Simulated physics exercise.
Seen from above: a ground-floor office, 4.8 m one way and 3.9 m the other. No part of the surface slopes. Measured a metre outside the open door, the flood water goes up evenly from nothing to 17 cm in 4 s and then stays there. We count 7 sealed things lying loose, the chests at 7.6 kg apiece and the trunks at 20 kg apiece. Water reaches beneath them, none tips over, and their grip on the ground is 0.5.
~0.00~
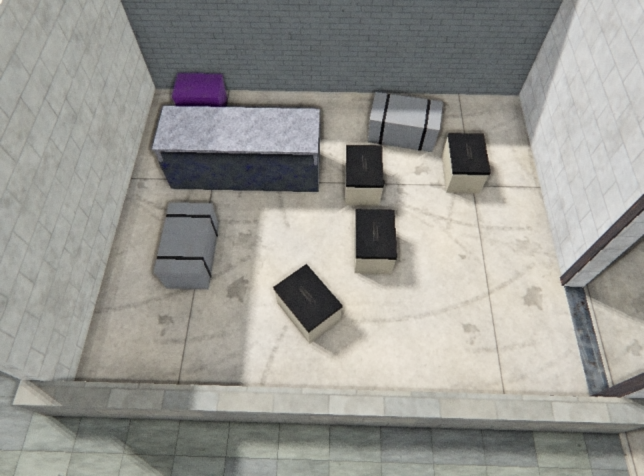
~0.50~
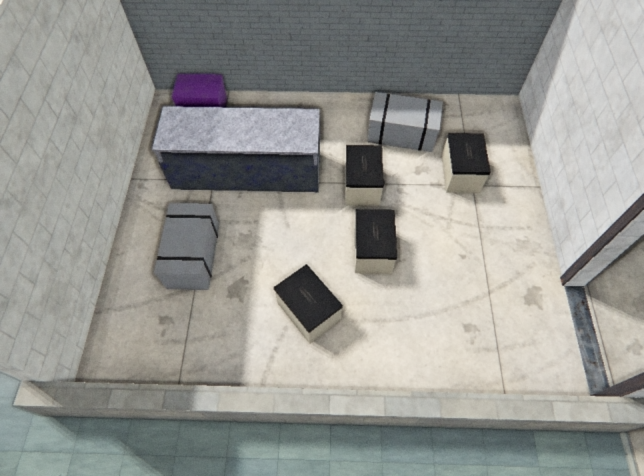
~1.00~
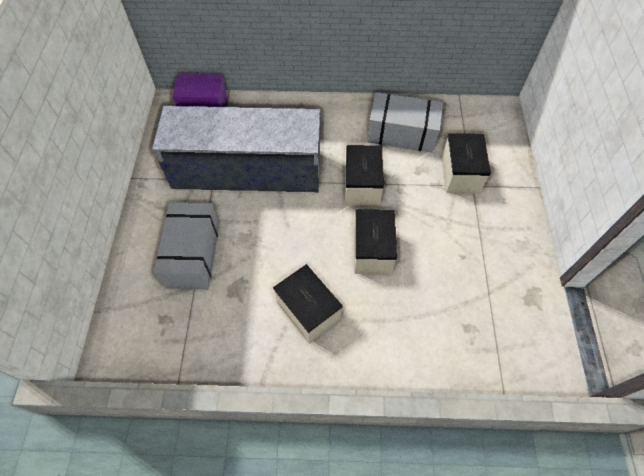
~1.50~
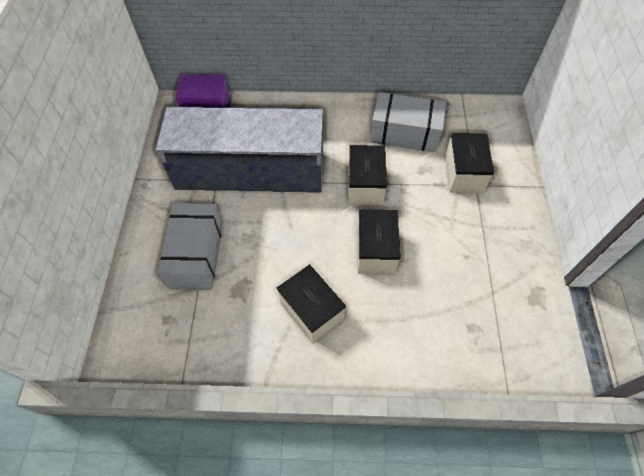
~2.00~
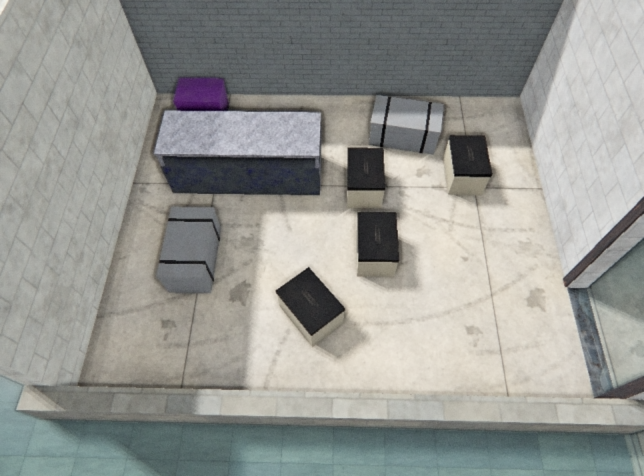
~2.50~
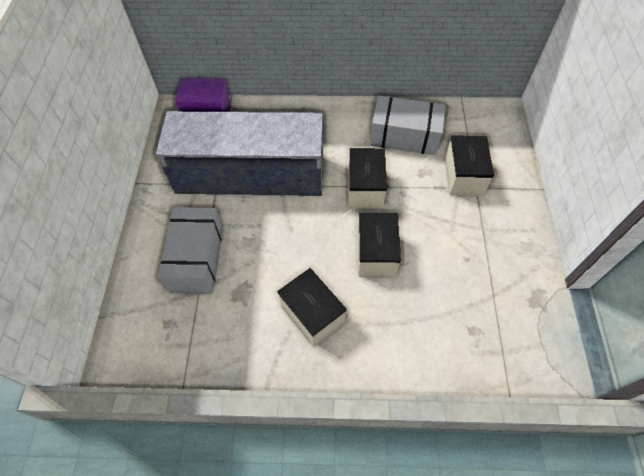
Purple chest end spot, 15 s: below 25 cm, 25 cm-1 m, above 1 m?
Looks like it will be displaced a long way.
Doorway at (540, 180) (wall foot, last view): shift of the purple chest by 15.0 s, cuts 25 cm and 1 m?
Under that change the purple chest is pushed a bit.
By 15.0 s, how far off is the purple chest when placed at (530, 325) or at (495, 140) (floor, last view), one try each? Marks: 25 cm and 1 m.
In turn: It gets carried off; it stays put.
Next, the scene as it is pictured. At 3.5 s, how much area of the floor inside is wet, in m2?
Wet area: Approx. 2.0 m2.
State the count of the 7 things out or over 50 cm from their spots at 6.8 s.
The number comes to 2.
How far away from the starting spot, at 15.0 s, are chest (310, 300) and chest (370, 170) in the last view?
The first is 200 cm from its start, the second 60 cm.
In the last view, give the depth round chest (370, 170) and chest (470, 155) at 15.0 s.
First roughly 6 cm, second roughly 4 cm.
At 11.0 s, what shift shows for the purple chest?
Some 5 cm from the start.
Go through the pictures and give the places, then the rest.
In the first picture, the purple chest at (197, 85), on the bottom; 0.0 m2 under water; 0 of 7 have shifted.
In the second picture, the purple chest at (197, 86) rests on the ground; water covers 0.0 m2; 0 of 7 have shifted.
In the third picture, the purple chest at (198, 85) rests on the ground; water covers 0.0 m2; 0 of 7 have shifted.
In the fourth picture, the purple chest at (201, 86), on the bottom; 0.0 m2 under water; 0 of 7 have shifted.
In the fifth picture, the purple chest at (199, 90), on the bottom; 0.0 m2 under water; 0 of 7 have shifted.
In the sixth picture, the purple chest at (200, 90), on the bottom; 0.3 m2 under water; 0 of 7 have shifted.
After 3.5 s the purple chest is near (200, 90), 0.0 m from its start, aground; 0 afloat.
After 6.8 s the purple chest is near (200, 90), 0.0 m from its start, aground; 1 afloat.
After 11.0 s the purple chest is near (205, 89), 0.1 m from its start, aground; 3 afloat.
After 15.0 s the purple chest is near (316, 88), 1.4 m from its start, afloat; 6 afloat.
